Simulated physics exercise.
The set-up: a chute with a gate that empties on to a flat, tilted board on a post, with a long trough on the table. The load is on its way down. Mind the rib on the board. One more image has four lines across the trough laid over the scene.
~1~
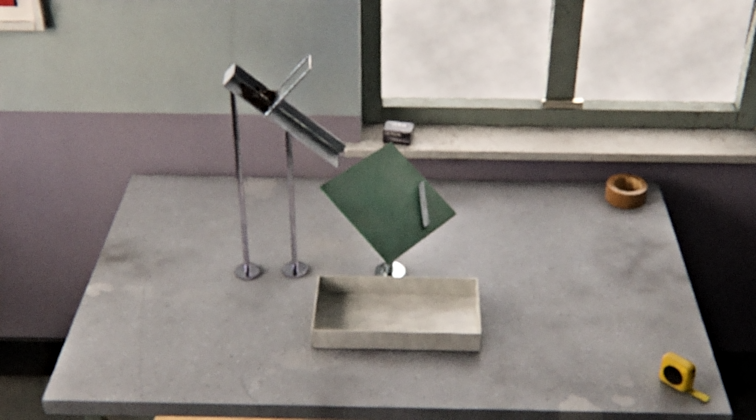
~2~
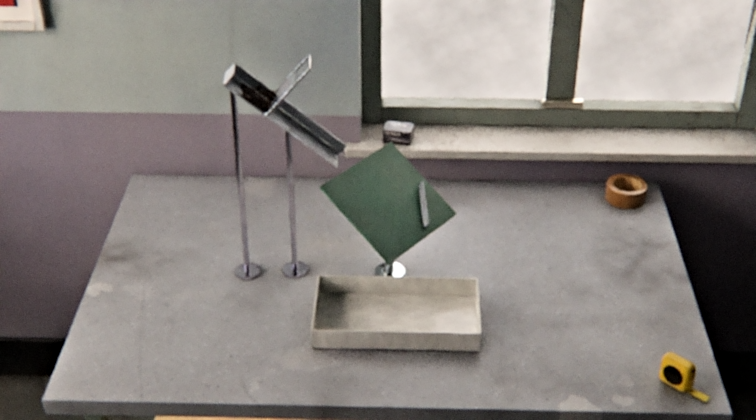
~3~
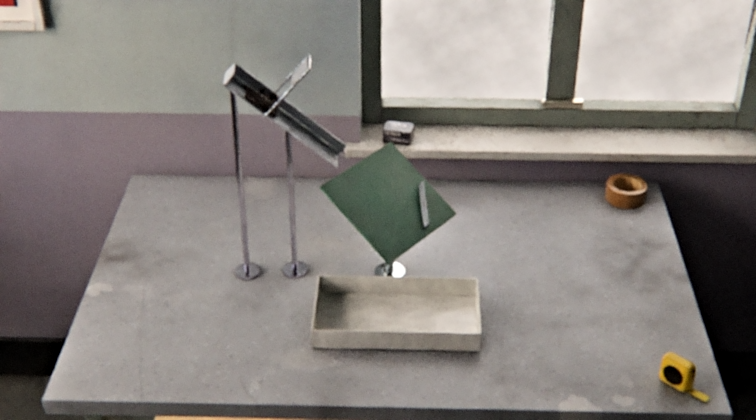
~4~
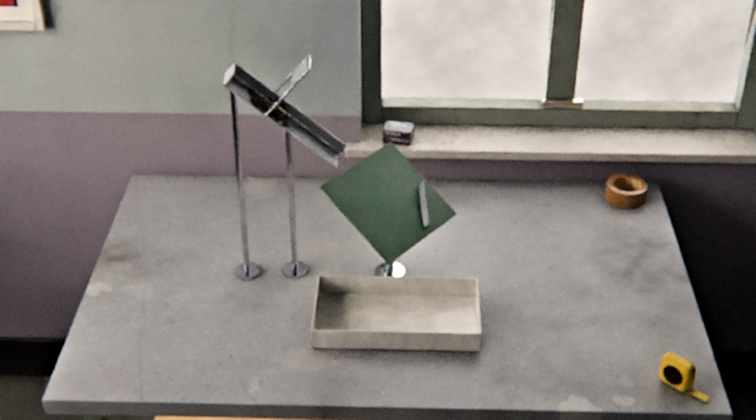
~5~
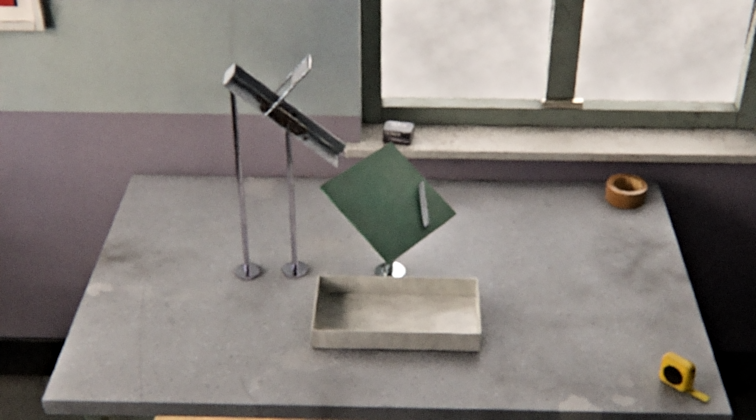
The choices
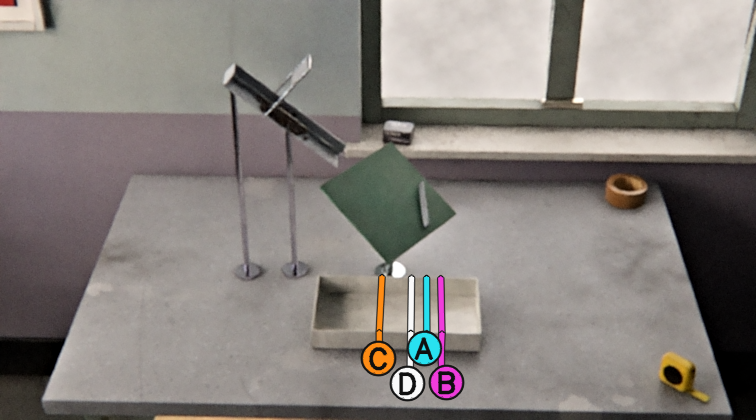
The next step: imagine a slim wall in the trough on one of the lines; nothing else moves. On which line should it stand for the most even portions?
Use line B.
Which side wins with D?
More lands on the right.
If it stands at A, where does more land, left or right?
More lands on the right.
On the marked copy, line A crosses the front rim at (426, 332); line B crosses the front rim at (441, 332); line C crosses the front rim at (379, 331); line D crosses the front rim at (410, 332).
With A, of what is caught, a small share on the left of the divider, all but a few on the right.
With B, of what is caught, close to half on the left of the divider, close to half on the right.
With C, of what is caught, none at all on the left of the divider, the whole lot on the right.
With D, of what is caught, a small share on the left of the divider, all but a few on the right.
